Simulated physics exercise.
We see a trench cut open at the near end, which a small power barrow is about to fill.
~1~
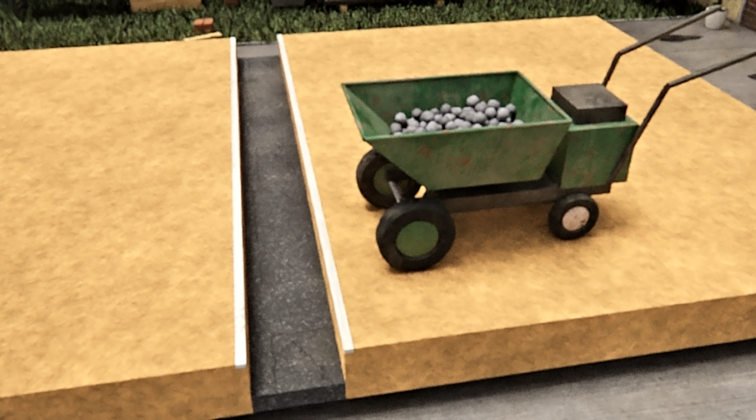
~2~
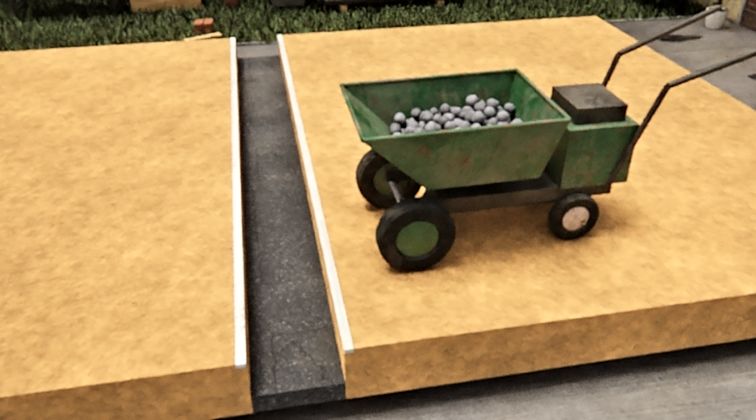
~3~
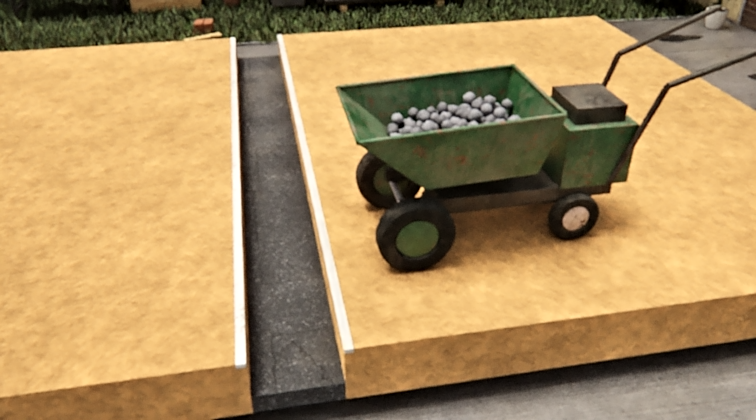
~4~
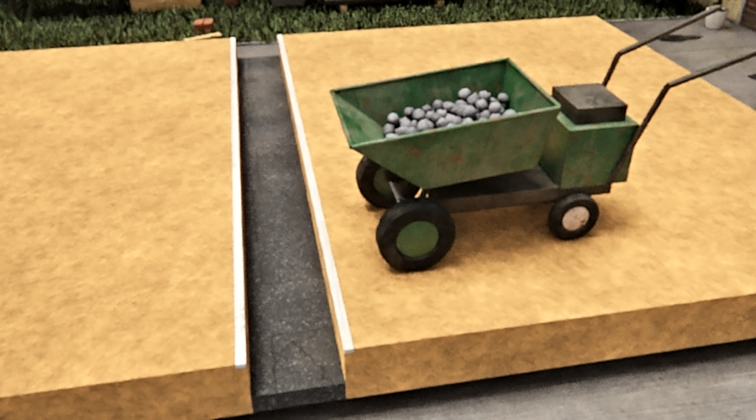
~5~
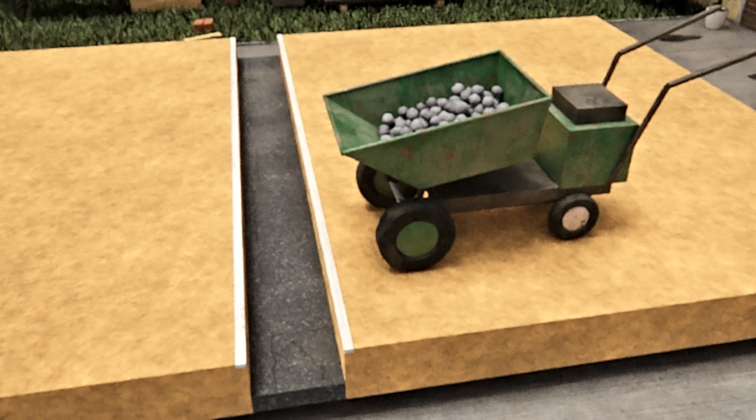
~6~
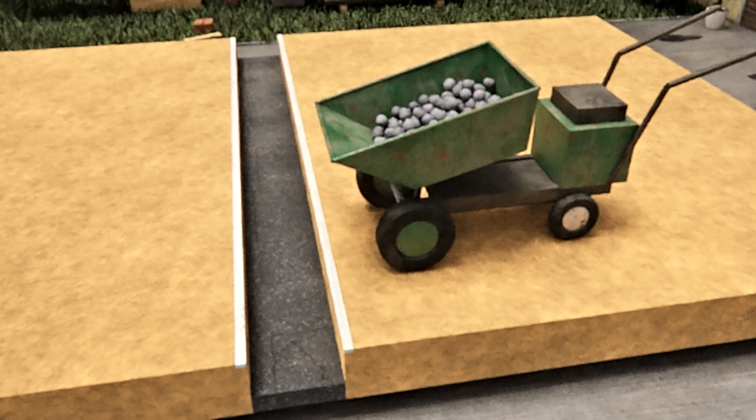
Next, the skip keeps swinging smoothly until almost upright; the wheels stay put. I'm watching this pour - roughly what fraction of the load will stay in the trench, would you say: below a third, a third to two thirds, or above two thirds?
I would say above two thirds.
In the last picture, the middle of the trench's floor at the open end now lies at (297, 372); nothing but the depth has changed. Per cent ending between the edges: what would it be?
Something like 70 %.
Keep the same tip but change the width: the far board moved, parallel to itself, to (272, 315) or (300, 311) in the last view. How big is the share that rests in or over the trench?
The share would be 30 % first and 0 % second.
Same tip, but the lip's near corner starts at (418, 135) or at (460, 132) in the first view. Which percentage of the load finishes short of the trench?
In turn 0 and 40 in a hundred.
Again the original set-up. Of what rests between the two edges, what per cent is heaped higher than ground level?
Around 0 per cent.
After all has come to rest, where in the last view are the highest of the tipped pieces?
Top, approx.: (222, 246).
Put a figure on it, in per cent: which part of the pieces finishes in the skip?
It comes to about 0 percent.
Just after the last frame, skip tipped steeply; every one in the skip.
A moment on, skip tipped steeply; the larger part in the skip; about a tenth in or heaped over the trench; just a few falling.
Further on, skip tipped right over; about a tenth in the skip; the larger part in or heaped over the trench; about a tenth beyond it.
When it is over, skip tipped right over; the larger part in or heaped over the trench; about a tenth beyond it.
